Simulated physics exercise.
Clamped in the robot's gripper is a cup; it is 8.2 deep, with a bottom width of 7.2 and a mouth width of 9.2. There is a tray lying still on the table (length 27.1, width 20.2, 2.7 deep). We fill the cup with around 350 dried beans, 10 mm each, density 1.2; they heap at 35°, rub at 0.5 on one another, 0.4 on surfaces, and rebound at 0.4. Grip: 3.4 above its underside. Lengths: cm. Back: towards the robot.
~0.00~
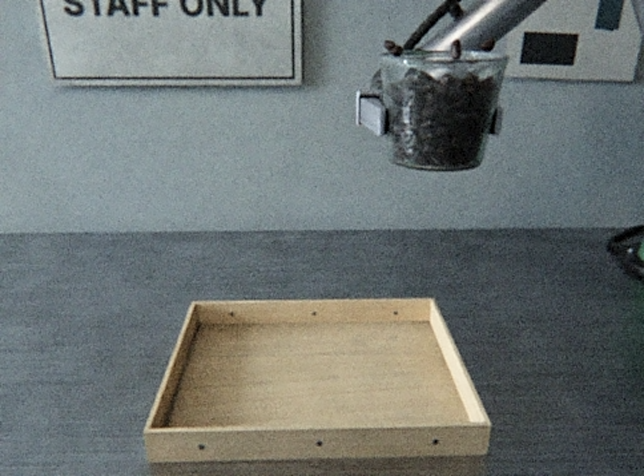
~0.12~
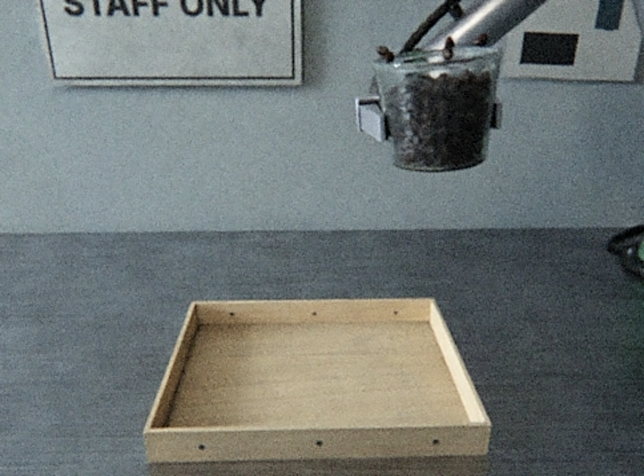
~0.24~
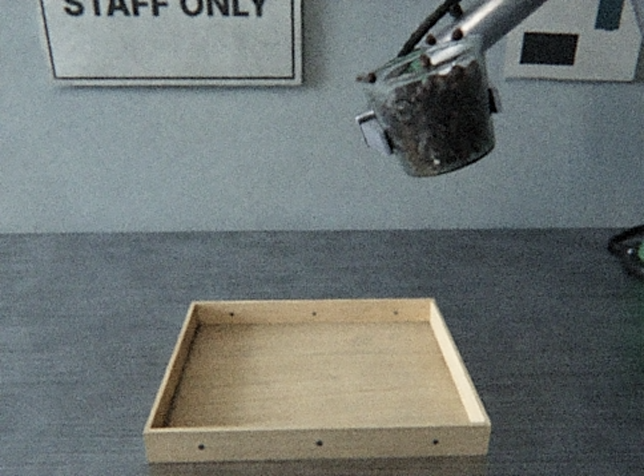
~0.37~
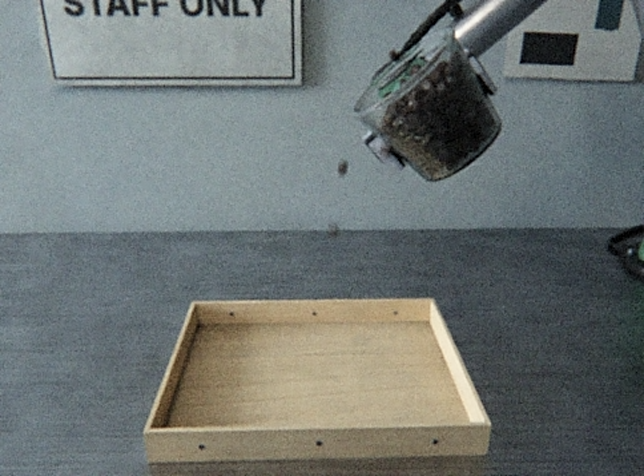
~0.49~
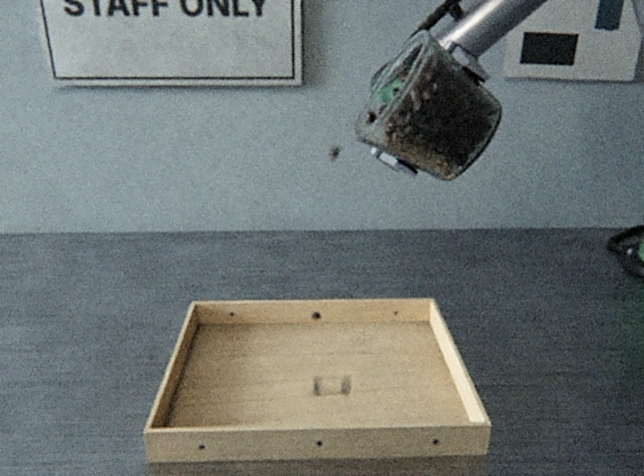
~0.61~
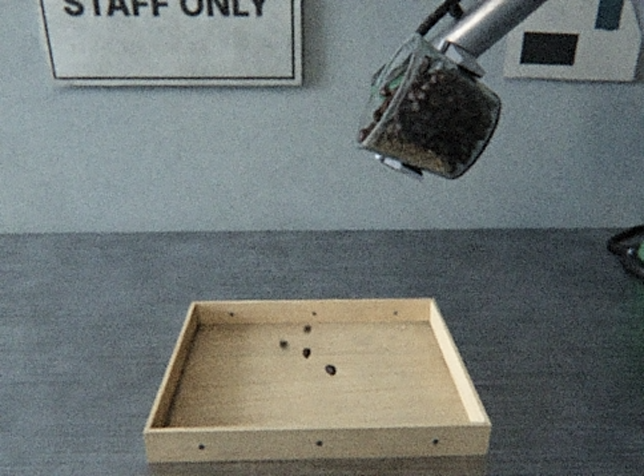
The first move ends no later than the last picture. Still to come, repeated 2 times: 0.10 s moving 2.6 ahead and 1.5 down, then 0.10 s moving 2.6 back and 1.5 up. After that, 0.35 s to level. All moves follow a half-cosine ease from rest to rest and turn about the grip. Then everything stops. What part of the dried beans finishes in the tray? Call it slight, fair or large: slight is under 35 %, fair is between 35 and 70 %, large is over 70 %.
I would call it slight, under 35 %.
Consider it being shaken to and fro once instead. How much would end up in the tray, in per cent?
In that case, some 15 per cent.
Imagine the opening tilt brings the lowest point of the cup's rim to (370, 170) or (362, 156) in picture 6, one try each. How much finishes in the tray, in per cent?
About 65 and 40 %.
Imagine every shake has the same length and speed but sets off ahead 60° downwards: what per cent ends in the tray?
Close to 10 in a hundred.
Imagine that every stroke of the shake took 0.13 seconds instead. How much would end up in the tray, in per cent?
In that case some 15 per cent.
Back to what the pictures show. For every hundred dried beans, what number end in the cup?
I'd estimate close to 80 percent finishes there.
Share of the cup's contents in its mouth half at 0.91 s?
Around 50 percent.
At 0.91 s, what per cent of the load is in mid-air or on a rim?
About 8 per cent.
After 0.91 s, tilted 63° forward, highest piece 27 above the table; 309 in the cup, 9 in the tray, 28 in flight or on a rim.
After 1.21 s, tilted 25° forward, highest piece 29 above the table; 279 in the cup, 63 in the tray, 1 on the table or floor, 3 in flight or on a rim.
After 1.56 s, level, highest piece 31 above the table; 279 in the cup, 65 in the tray, 2 on the table or floor.
After 2.61 s, level, highest piece 31 above the table; 279 in the cup, 65 in the tray, 2 on the table or floor.
At rest, 279 in the cup, 65 in the tray, 2 on the table or floor. That is 19 % in the tray.
